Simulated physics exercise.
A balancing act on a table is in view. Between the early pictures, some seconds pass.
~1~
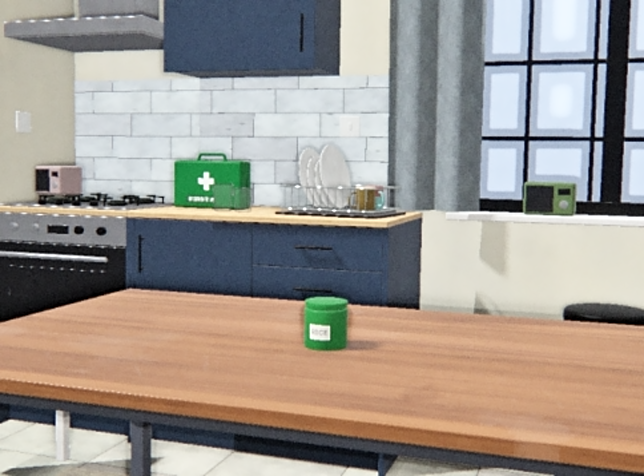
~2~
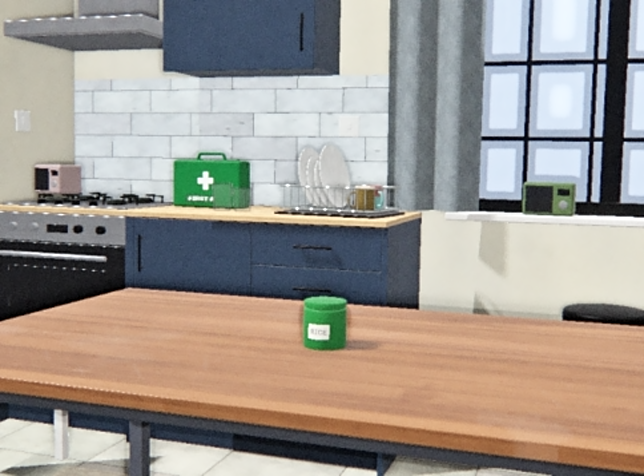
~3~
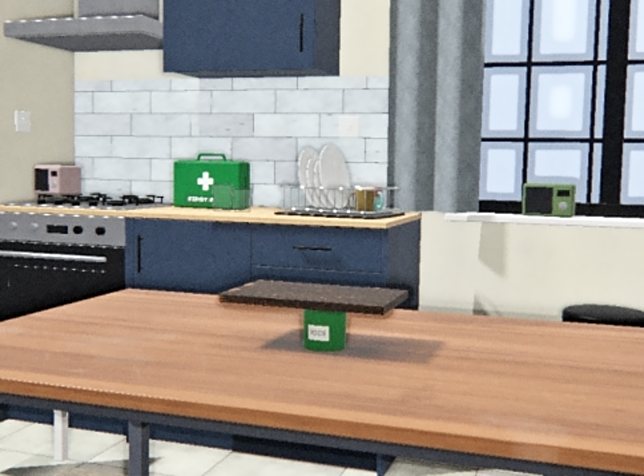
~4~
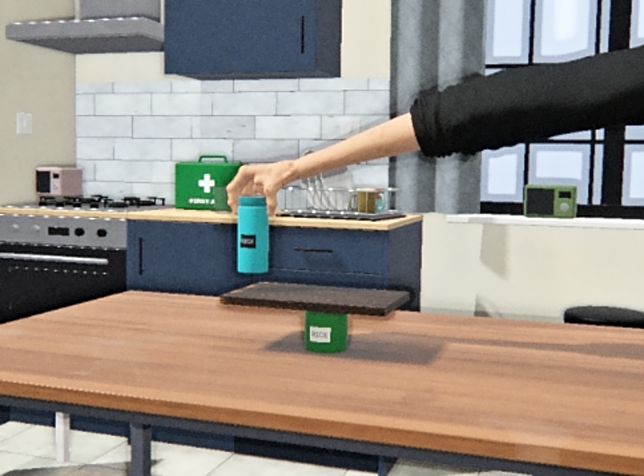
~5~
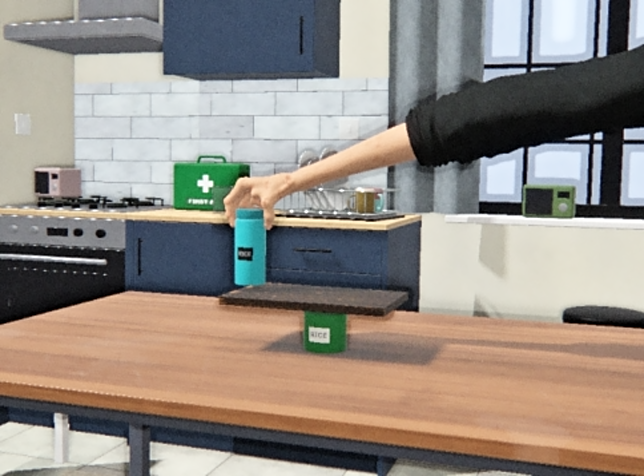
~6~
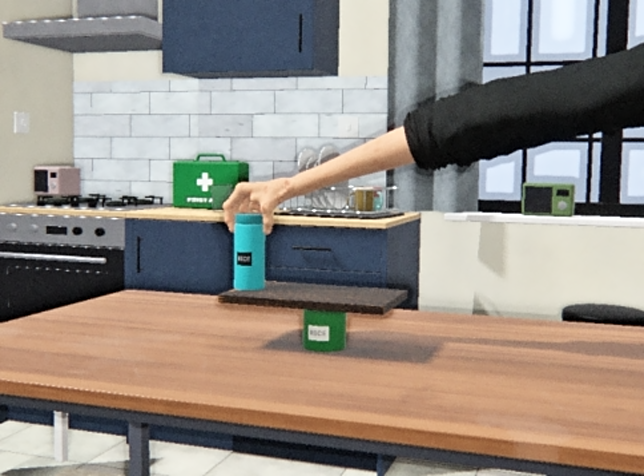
In a kitchen, a dark board appears balanced on a green jar, then a hand lowers a turquoise container onto its left end.
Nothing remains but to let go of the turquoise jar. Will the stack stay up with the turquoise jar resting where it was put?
No.
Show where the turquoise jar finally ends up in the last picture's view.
Close to pixel (218, 316).
Then, 0.40 s later than the last frame, turquoise jar now fallen; black board tilted by 33°.
Then, 0.50 s later than the last frame, black board tilted by 42°.
Then, 0.60 s later than the last frame, black board tilted by 30°.
Then, 1.30 s later than the last frame, things are still on the move.
When it is over, fallen, turquoise jar; the other 2 as before. End places, in pixels of the last picture, turquoise jar near (218, 316). The stack comes apart.
